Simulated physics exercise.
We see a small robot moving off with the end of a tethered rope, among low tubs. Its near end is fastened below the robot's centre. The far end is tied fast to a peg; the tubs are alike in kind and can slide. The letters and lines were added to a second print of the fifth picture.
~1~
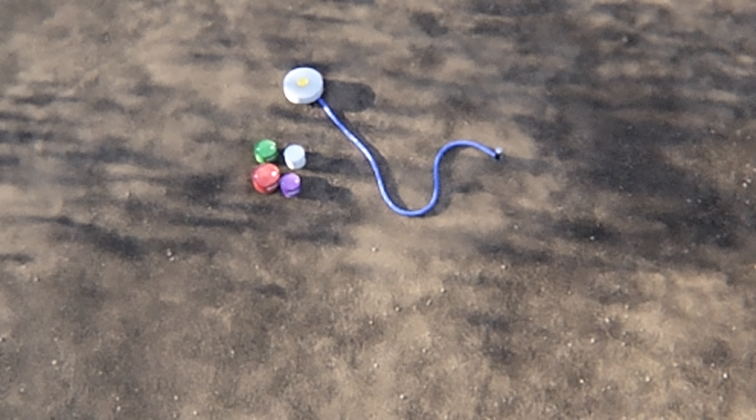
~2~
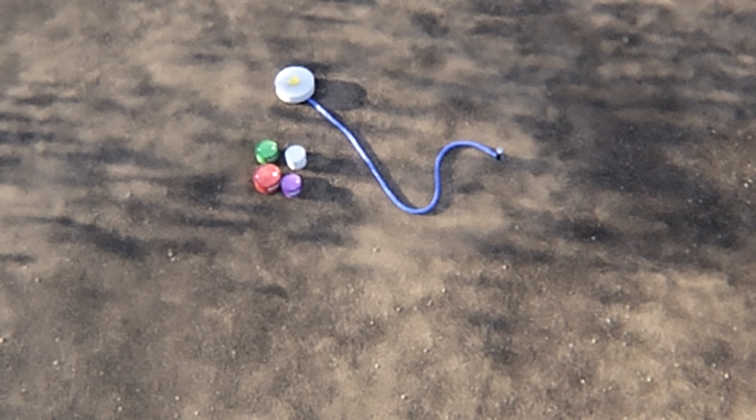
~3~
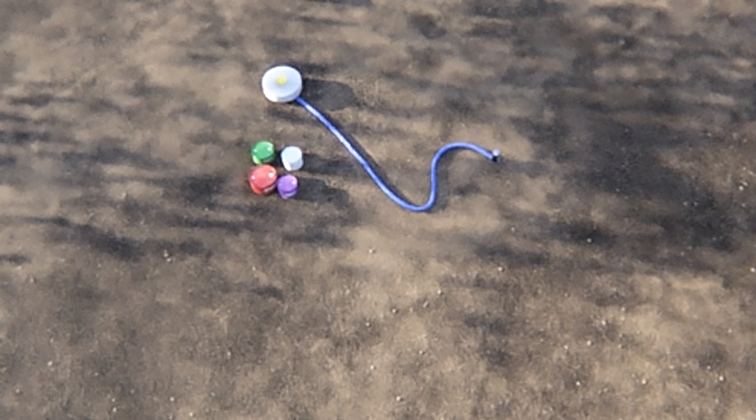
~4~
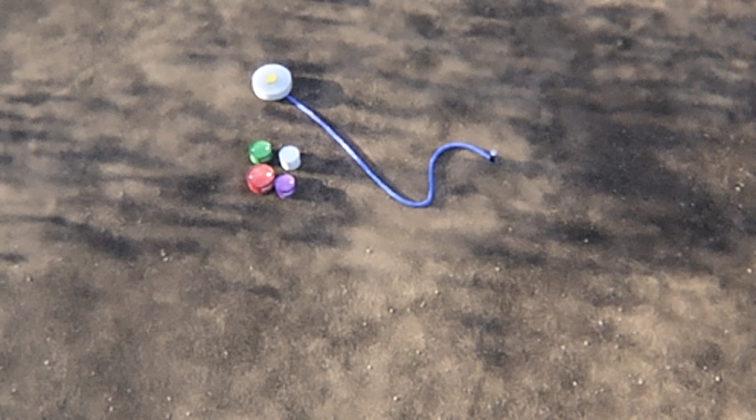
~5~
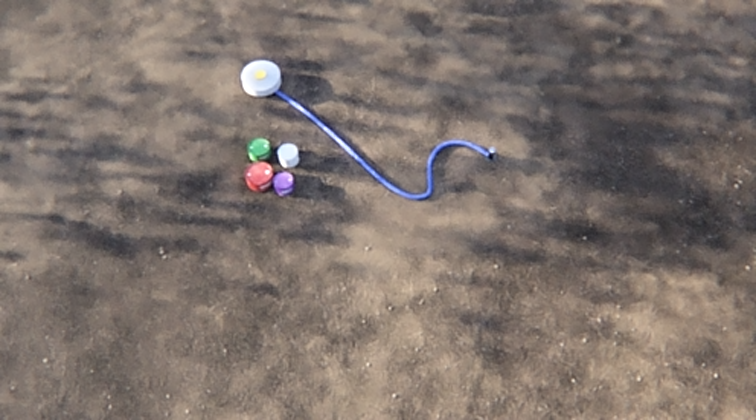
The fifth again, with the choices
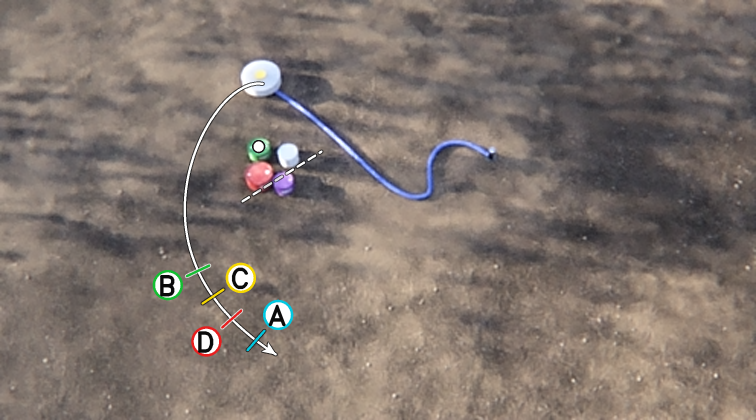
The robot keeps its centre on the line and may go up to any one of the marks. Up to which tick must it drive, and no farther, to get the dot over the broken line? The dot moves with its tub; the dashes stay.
C.
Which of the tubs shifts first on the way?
The green tub.
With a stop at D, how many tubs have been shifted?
Four.
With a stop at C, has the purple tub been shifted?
Yes.
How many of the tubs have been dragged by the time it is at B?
Four.
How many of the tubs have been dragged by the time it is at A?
By then, four.
On the marked copy, A at (256, 340); B at (198, 271); C at (213, 297); D at (232, 319); the dashed line at (283, 176); the route from (263, 84) via (185, 208) to (276, 354); the white dot at (259, 147).
With C. Early on, robot (199, 134); green tub (260, 150).
Further on, robot (183, 219); green tub (260, 151).
At the end, robot (211, 293); red tub (272, 203); green tub (289, 187); white tub (308, 179); purple tub (295, 203); the dot on the green tub is over the dashed line.
As for the rest, A does it too, but is farther than needed; B leaves the dotted tub short, at (281, 175); D does it too, but is farther than needed.
